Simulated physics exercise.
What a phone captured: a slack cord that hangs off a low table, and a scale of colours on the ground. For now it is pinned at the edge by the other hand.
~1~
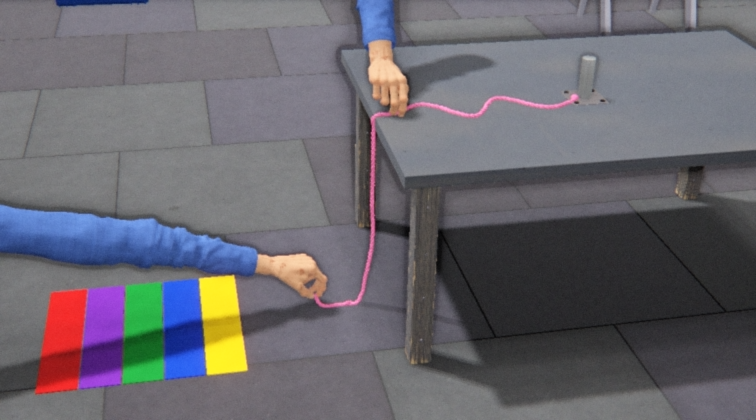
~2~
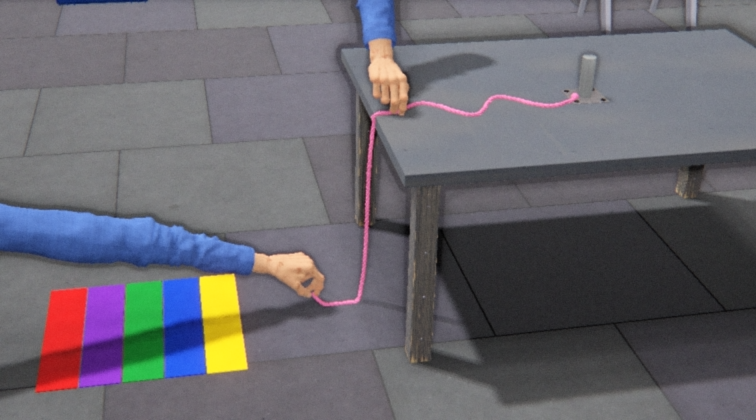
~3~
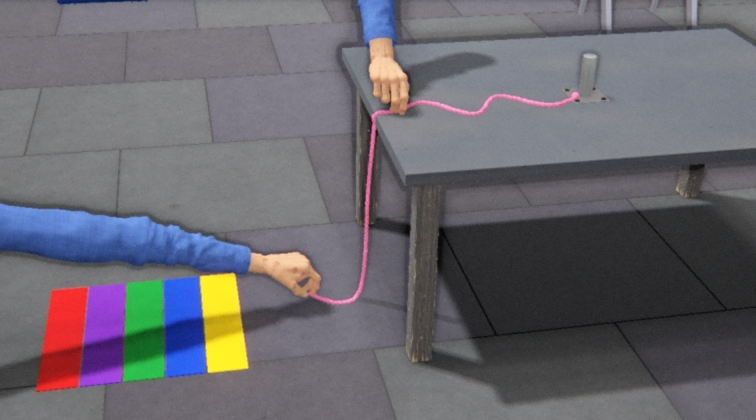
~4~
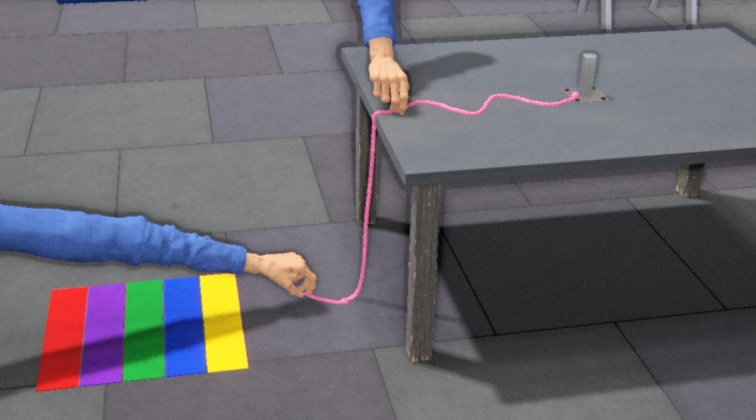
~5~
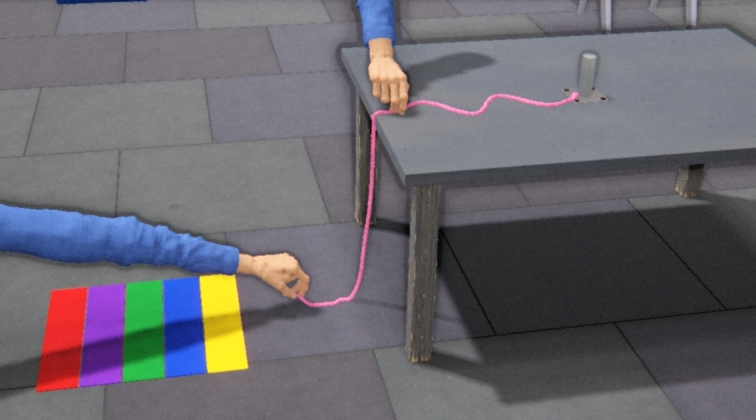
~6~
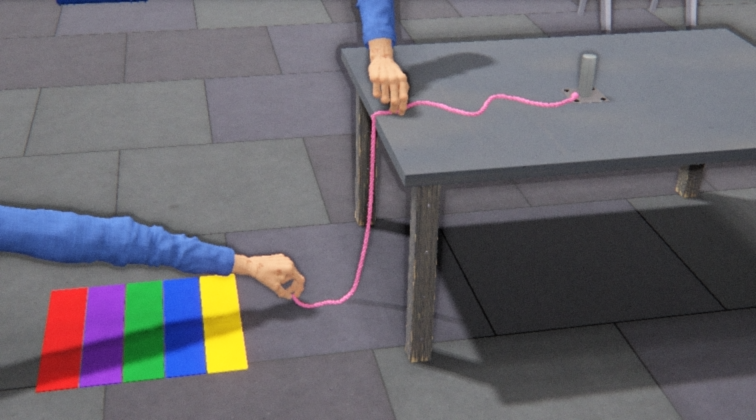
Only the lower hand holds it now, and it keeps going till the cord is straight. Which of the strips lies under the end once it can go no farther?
The purple one.
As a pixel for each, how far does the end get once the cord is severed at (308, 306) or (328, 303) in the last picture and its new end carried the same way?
Roughly (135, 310), (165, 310).
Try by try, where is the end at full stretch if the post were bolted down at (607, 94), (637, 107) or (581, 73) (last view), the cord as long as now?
Pixels, try by try: About (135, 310), (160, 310), (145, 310).
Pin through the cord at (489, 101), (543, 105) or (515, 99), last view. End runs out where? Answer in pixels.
Estimated pixels in sequence: (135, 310), (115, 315) and (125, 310).
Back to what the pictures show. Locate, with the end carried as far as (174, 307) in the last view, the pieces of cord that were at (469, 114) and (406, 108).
You'll find them at about (426, 108) and about (370, 137).
A little later, end near (174, 307); over blue.
Next, end near (131, 311); over green.
When it is tight, end near (104, 314); over purple. Over purple.
